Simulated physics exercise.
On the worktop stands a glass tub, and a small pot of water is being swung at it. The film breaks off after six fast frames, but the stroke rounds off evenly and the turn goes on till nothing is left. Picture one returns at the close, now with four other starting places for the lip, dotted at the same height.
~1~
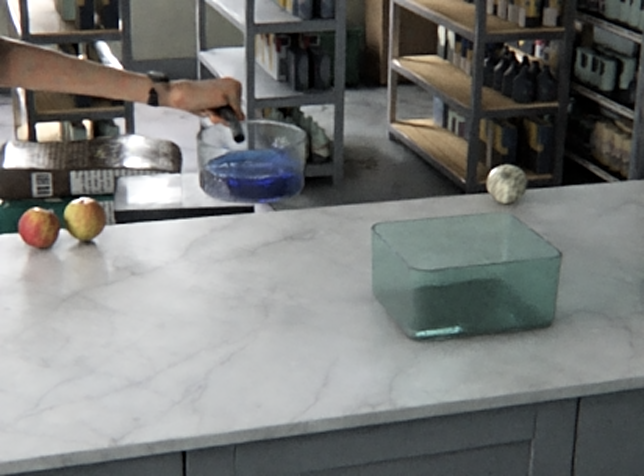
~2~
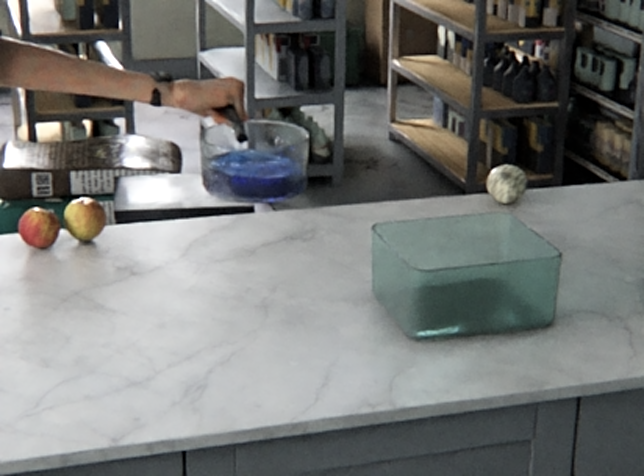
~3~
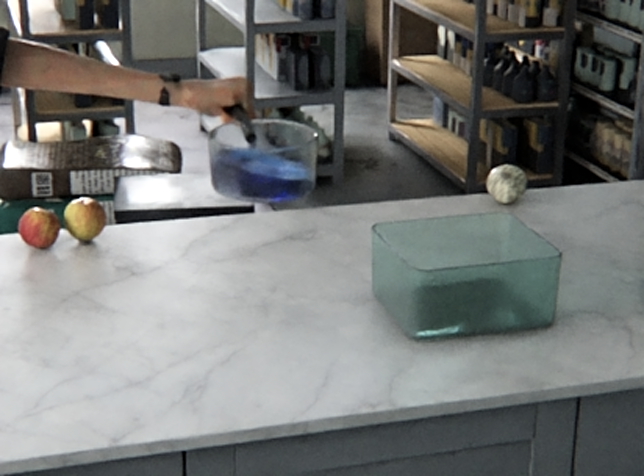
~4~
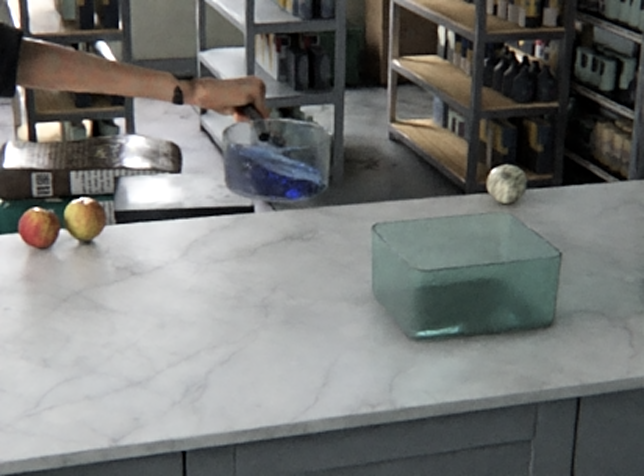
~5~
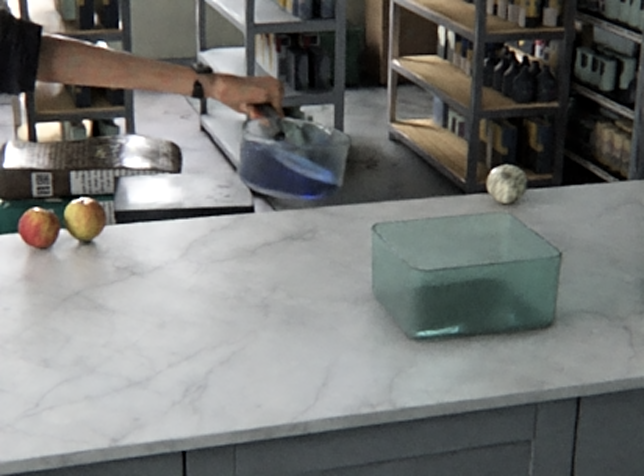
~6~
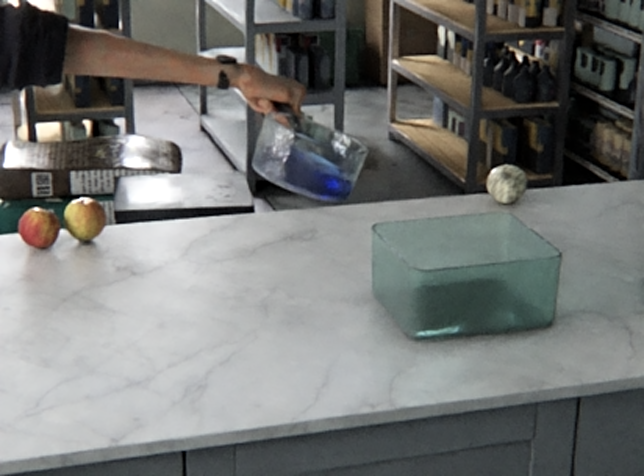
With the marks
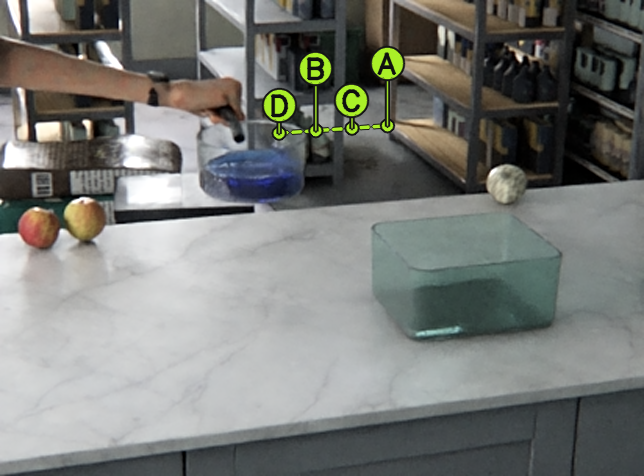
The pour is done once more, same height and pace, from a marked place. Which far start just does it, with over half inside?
D will do.
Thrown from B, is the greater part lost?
No, that is safe.
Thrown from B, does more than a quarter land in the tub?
Yes.
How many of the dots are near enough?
All of them.
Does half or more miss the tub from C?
No.
On the marked copy, A at (387, 125); B at (315, 130); C at (351, 128); D at (279, 133).
With A, about 67 % lands in the tub, 4 % falls short and 29 % goes beside or beyond.
With B, about 87 % lands in the tub, 9 % falls short and 4 % goes beside or beyond.
With C, about 86 % lands in the tub, 9 % falls short and 5 % goes beside or beyond.
With D, about 63 % lands in the tub, 29 % falls short and 8 % goes beside or beyond.
